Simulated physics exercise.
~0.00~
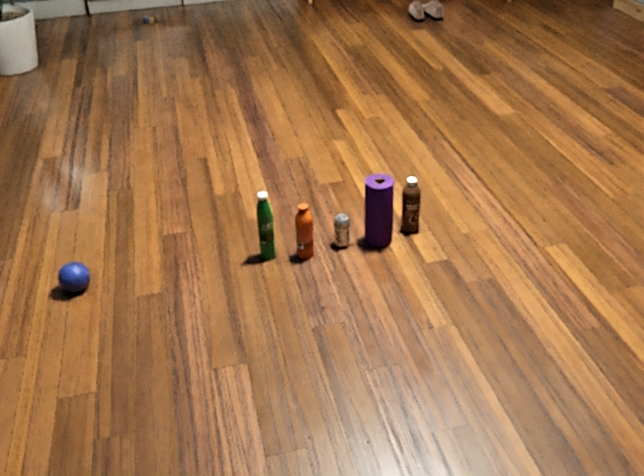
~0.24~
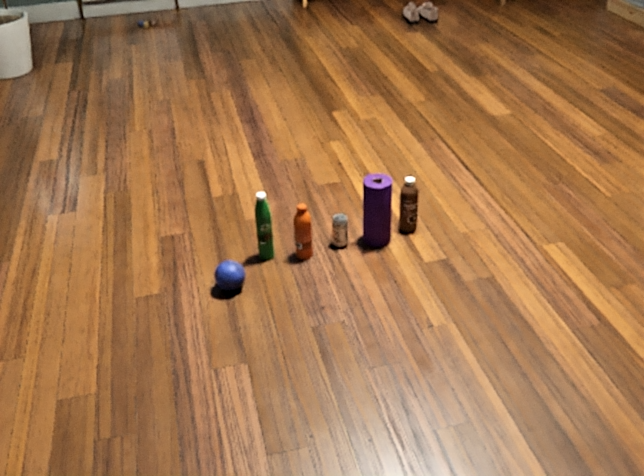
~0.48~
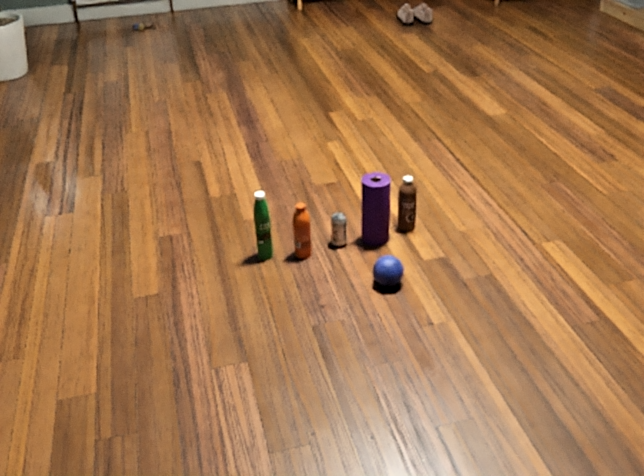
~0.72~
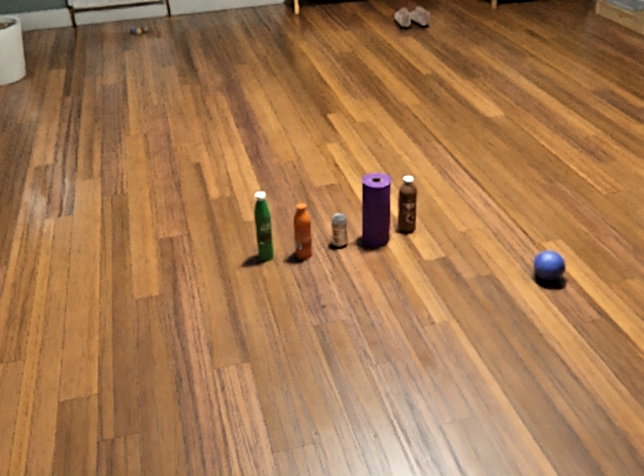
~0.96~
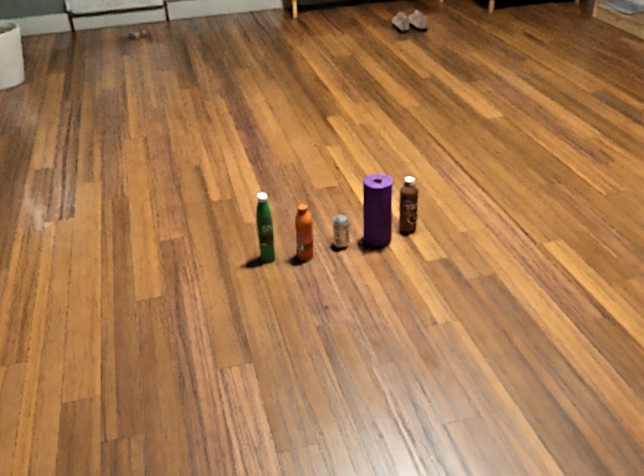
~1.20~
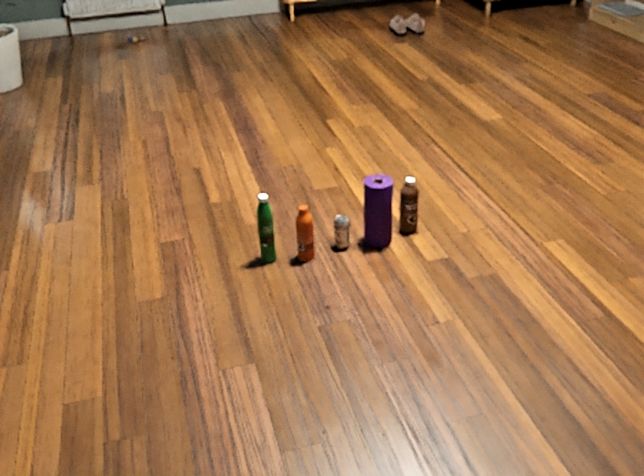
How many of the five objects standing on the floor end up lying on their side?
None of them do. The three bottles, the can and the purple roll are all still upright at the end.
